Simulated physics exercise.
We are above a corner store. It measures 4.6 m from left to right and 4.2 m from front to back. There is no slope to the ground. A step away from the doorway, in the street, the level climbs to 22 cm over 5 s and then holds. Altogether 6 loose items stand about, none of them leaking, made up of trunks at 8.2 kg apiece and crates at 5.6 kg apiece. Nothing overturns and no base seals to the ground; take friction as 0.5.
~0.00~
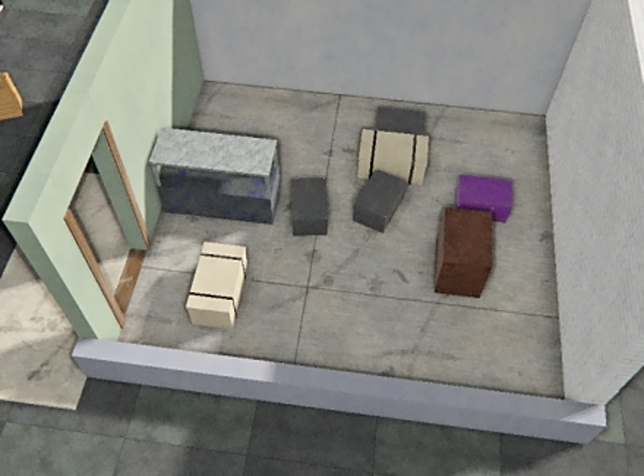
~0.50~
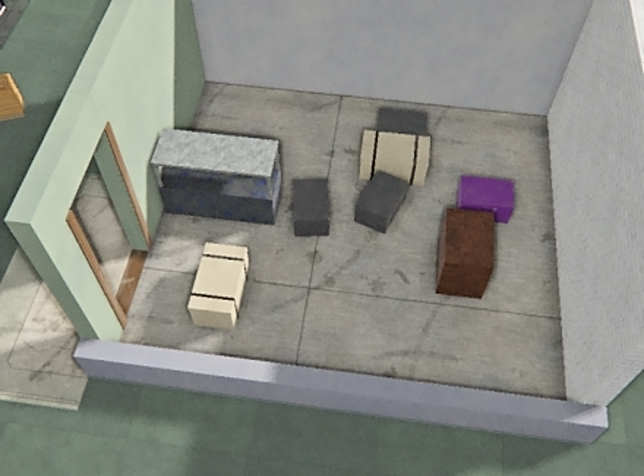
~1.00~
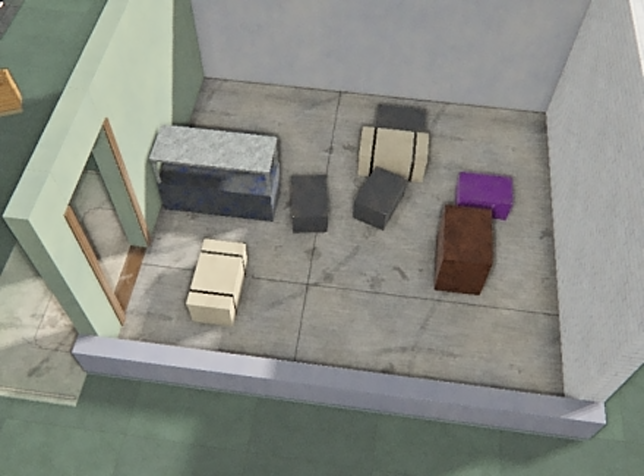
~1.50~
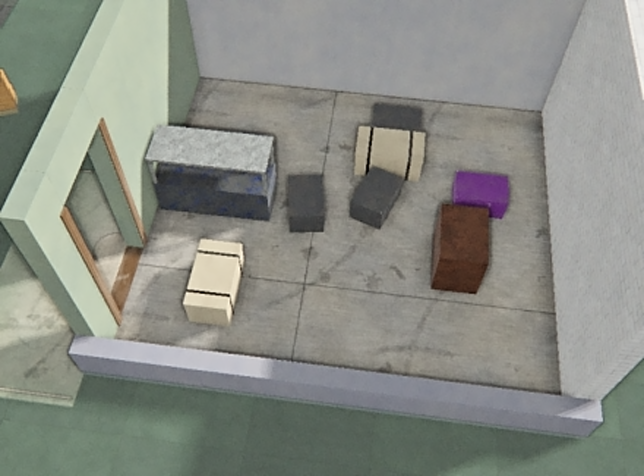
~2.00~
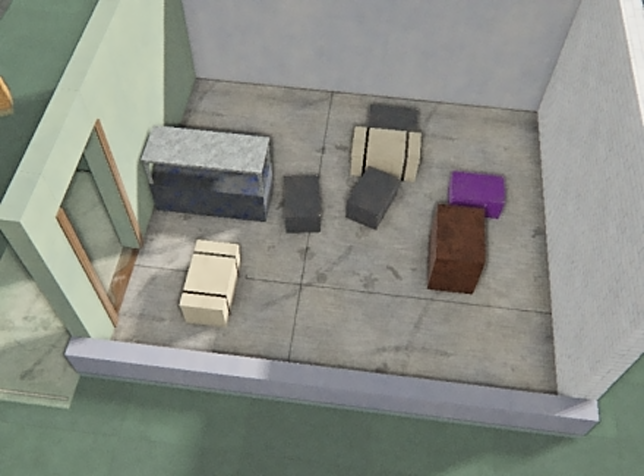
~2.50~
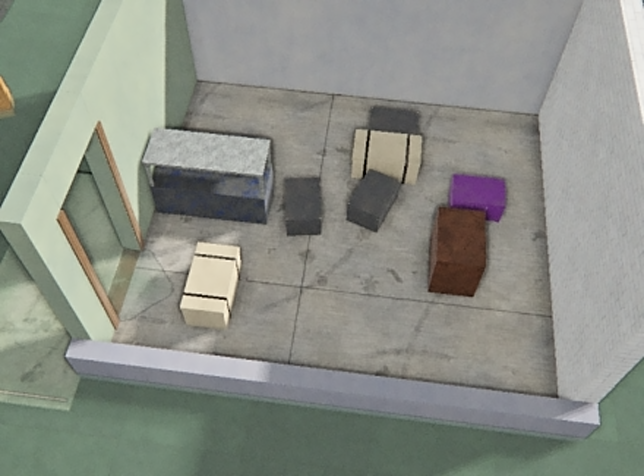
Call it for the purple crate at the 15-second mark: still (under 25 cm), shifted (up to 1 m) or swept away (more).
Swept away.
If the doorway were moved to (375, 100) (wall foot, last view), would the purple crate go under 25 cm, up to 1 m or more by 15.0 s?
You'd see the purple crate wander off a long way.
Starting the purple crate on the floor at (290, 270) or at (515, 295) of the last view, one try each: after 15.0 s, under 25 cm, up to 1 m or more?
So, one try each: It goes a long distance the first time and goes a long distance the second.
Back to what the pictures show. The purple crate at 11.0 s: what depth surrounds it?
Depth approx. 13 cm.
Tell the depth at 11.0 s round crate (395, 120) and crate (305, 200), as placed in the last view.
Close to 3 and 2 centimetres.
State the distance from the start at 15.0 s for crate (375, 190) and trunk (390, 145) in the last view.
In turn: 250 cm, 200 cm.
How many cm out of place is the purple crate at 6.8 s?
Around 0 centimetres.
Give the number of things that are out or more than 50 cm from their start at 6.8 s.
The answer is 2.
After 3.5 s the purple crate is near (479, 190), 0.0 m from its start, aground; 0 afloat.
After 6.8 s the purple crate is near (479, 190), 0.0 m from its start, aground; 1 afloat.
After 11.0 s the purple crate is near (509, 98), 1.5 m from its start, afloat; 4 afloat.
After 15.0 s the purple crate is near (346, 98), 2.1 m from its start, afloat; 6 afloat.
